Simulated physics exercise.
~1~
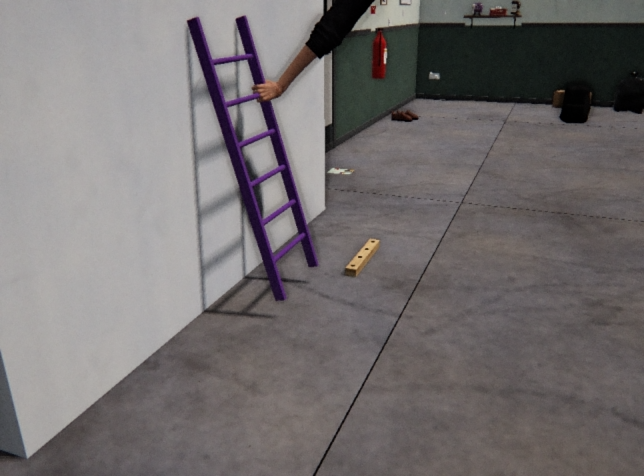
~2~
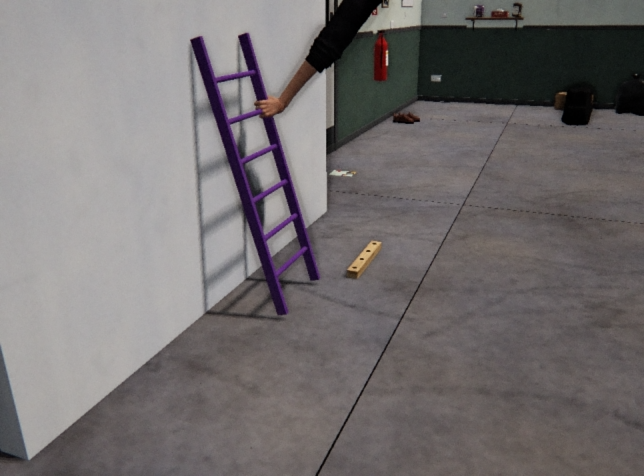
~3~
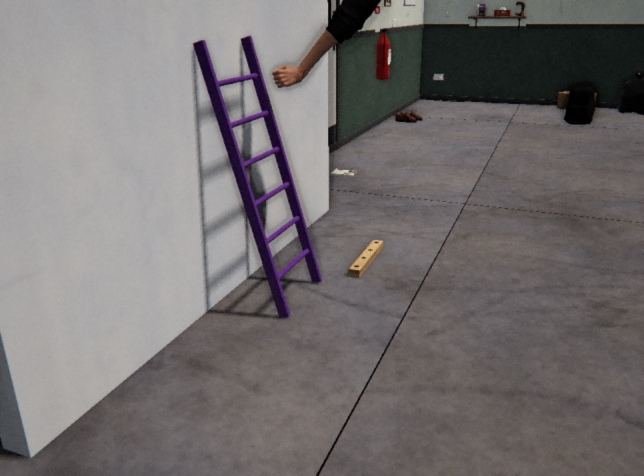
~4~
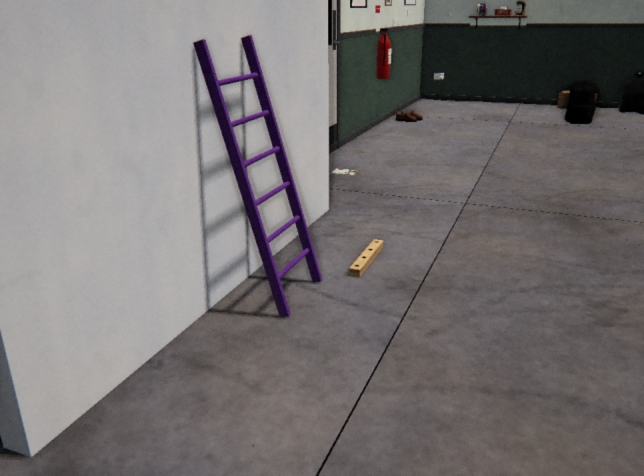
A bare arm in a dark sleeve reaches in from the top, its hand gripping a purple ladder-like rack that leans against a pale wall on the left. The slightly swaying view looks down across a grey hard floor, where a short yellowish batten lies right of the rack, with a red extinguisher on a green and white wall beyond. The hand lowers the rack a little and settles it at a slant. Then the fingers let go and the arm draws back out of view. The rack stays leaning in place, and the batten has not moved.
